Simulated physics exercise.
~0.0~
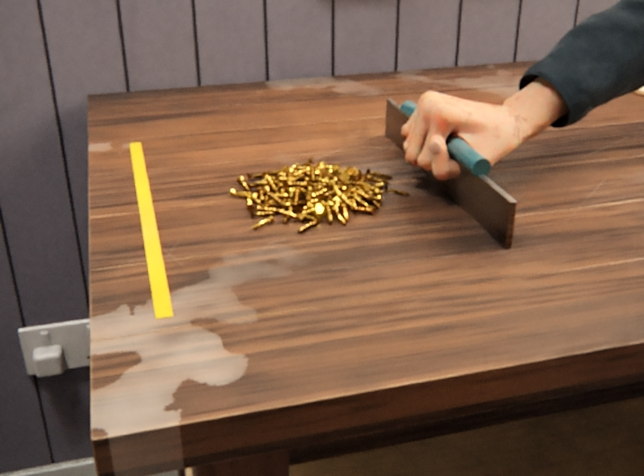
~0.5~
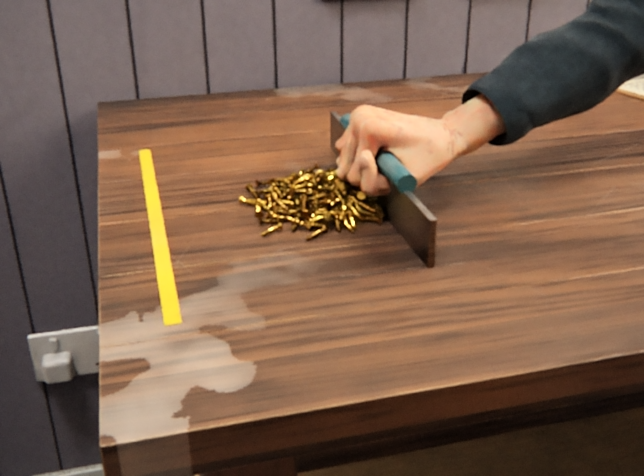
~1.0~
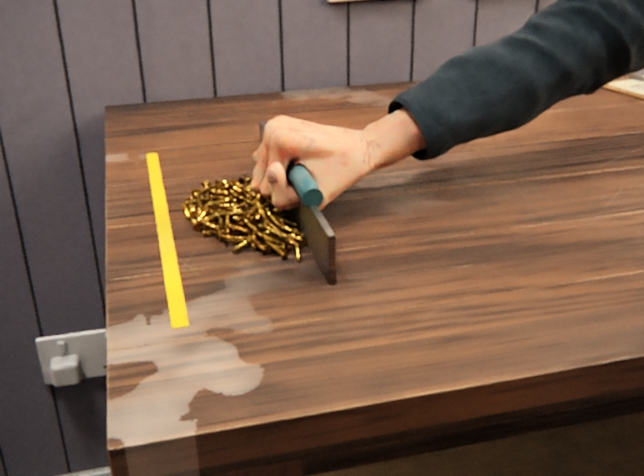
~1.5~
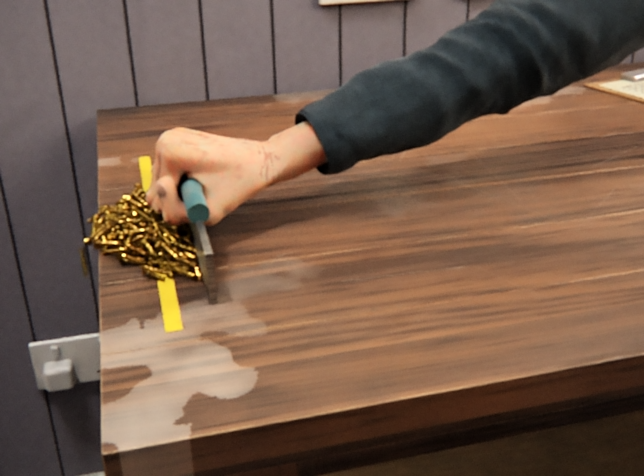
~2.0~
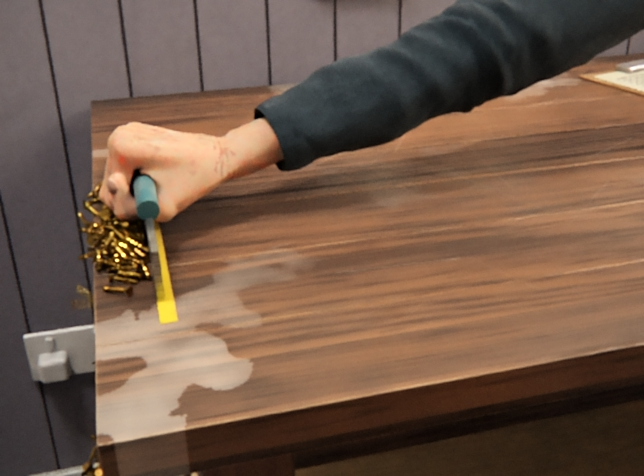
Hand sweeping a heap of small brass-coloured pieces leftward across a wooden table with a scraper, past yellow tape, some spilling off the edge.
